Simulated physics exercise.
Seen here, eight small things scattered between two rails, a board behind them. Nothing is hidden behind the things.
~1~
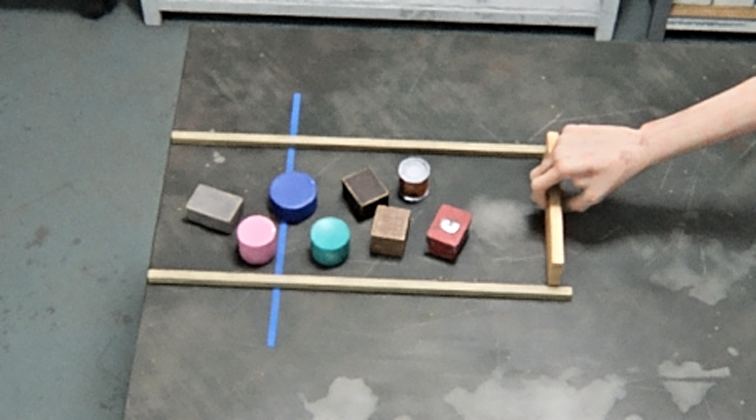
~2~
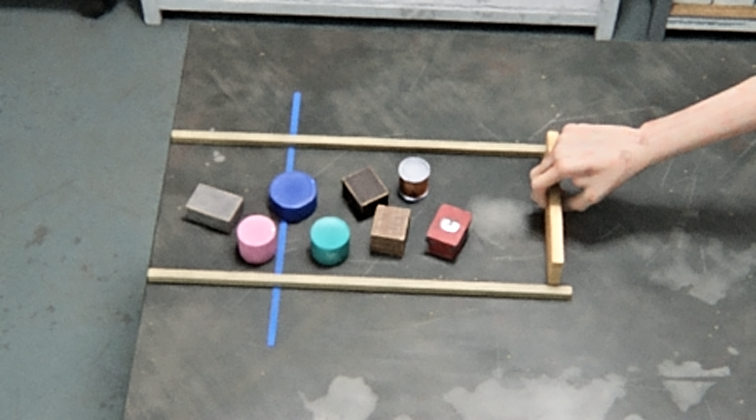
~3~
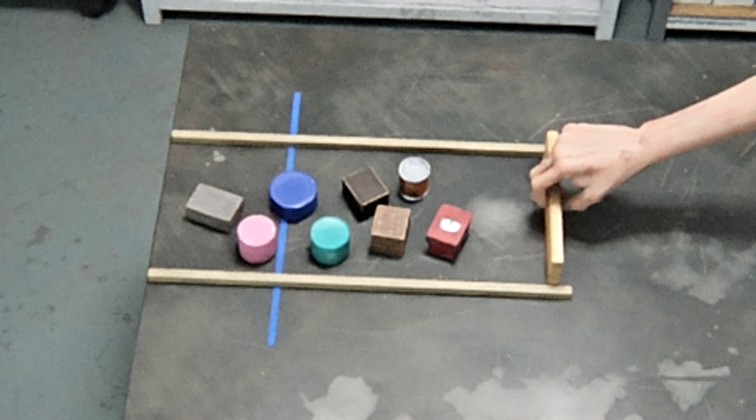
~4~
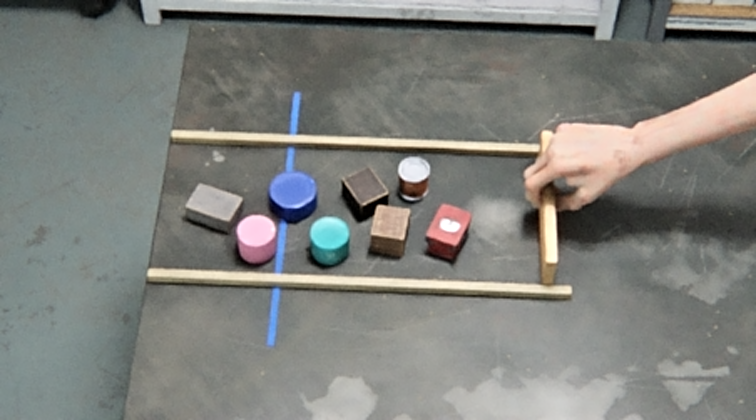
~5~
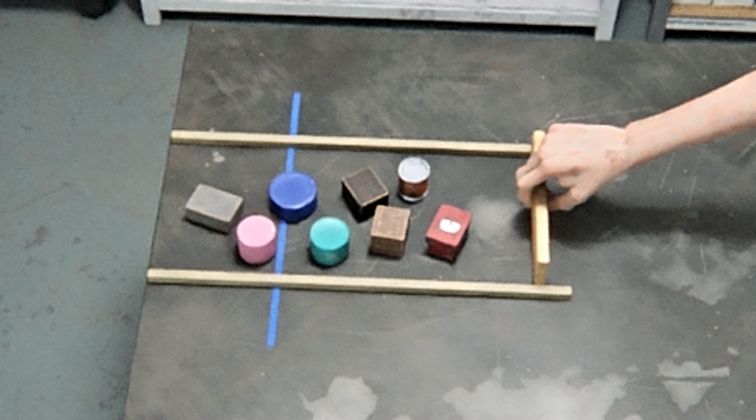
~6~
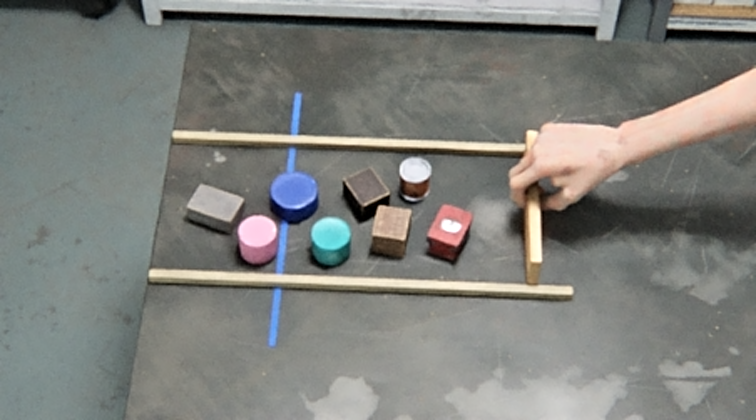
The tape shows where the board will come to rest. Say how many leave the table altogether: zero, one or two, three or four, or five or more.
Here the number that fall off is zero.
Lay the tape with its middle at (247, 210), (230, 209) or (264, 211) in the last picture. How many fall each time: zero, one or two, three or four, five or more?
Taking them in turn, either one or two; 3 or 4; one to two.
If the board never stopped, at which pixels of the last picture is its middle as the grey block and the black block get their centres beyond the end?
Near (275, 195) and (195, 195).
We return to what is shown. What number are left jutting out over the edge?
It comes to 2.
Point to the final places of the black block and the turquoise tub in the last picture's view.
The black block at (252, 194), the turquoise tub at (197, 243).
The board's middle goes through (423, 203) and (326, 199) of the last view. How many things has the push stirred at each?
First 3, then 8.
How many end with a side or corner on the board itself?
The number is 2.
Early on, none off yet; grey block at rest near (216, 209); pink lid at rest near (258, 240); blue lid at rest near (295, 197).
A while later, none off yet; grey block travelled a little near (194, 212); pink lid travelled about its own width near (200, 243); blue lid travelled about its own width near (244, 199).
Finally, the number that fall off is zero.
